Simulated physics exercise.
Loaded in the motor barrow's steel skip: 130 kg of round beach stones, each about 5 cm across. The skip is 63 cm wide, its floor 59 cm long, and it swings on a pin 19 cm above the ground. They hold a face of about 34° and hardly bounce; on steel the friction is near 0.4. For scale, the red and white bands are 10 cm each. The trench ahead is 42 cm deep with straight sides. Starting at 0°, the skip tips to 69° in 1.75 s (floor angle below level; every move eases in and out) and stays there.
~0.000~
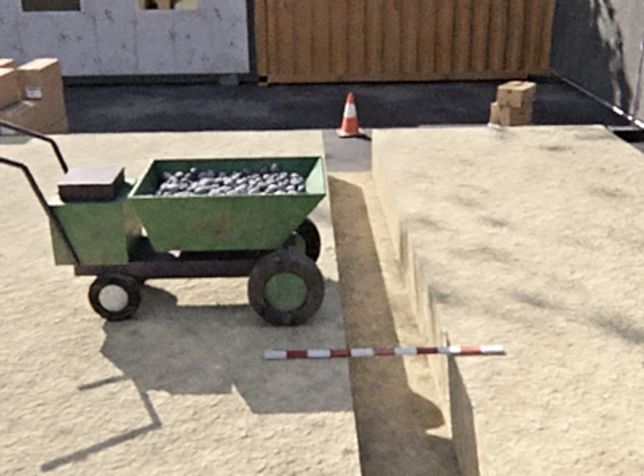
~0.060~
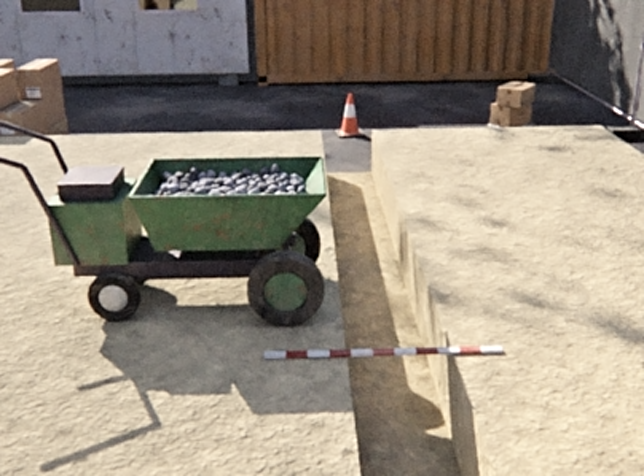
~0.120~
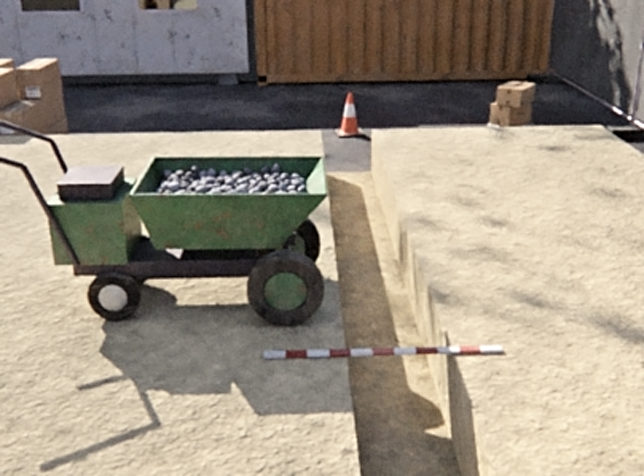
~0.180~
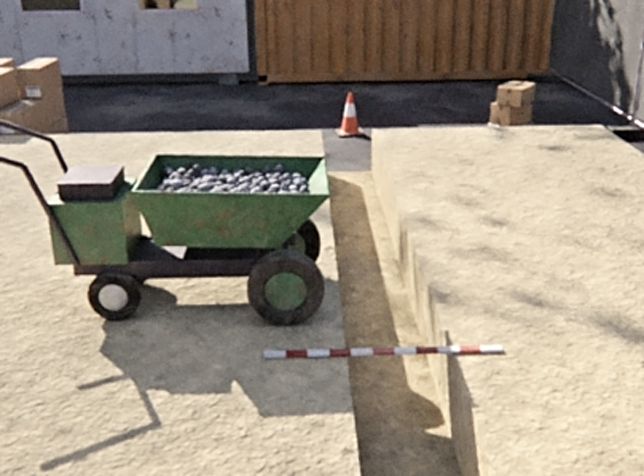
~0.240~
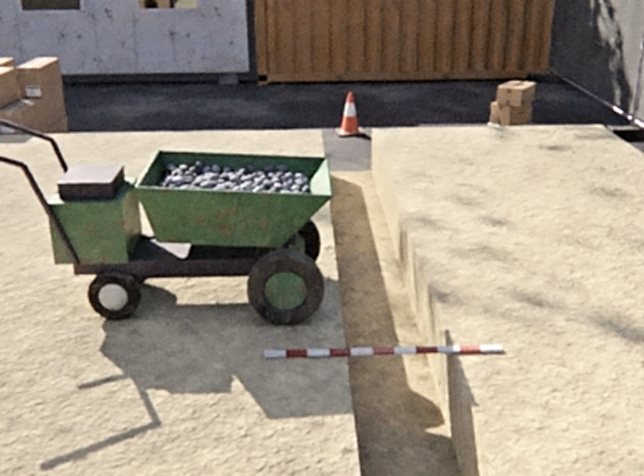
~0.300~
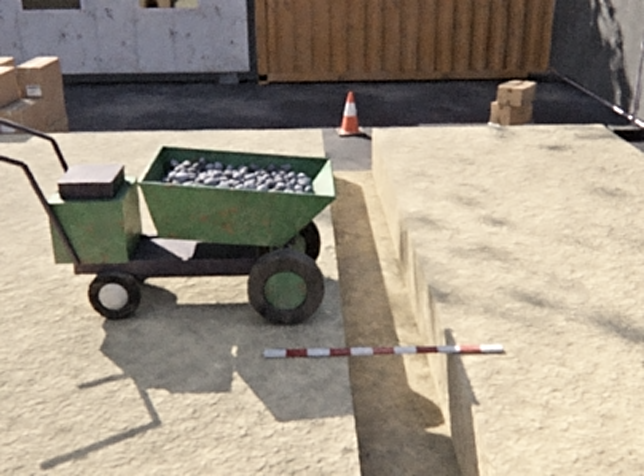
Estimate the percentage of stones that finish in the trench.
Close to 71 in a hundred.
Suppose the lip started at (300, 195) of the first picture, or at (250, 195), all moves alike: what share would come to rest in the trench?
Near 100 per cent from the first place, 100 from the second.
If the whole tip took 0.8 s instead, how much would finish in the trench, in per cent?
In that case some 55 per cent.
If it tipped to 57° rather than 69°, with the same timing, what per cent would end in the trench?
It would be near 65 per cent.
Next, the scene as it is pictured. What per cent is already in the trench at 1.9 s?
Some 40 per cent.
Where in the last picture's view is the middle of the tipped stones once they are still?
Around (413, 349).
After 1.3 s the floor is at 58°; 99 % in the skip, 1 % in the trench; the foremost stones are at (406, 255).
After 1.9 s the floor is at 69°; 37 % in the skip, 41 % in the trench, 21 % past the trench; the foremost stones are at (517, 287).
After 2.2 s the floor is at 69°; 13 % in the skip, 57 % in the trench, 30 % past the trench; the foremost stones are at (574, 288).
After 4.2 s the floor is at 69°; 0 % in the skip, 71 % in the trench, 29 % past the trench; the foremost stones are at (587, 271).
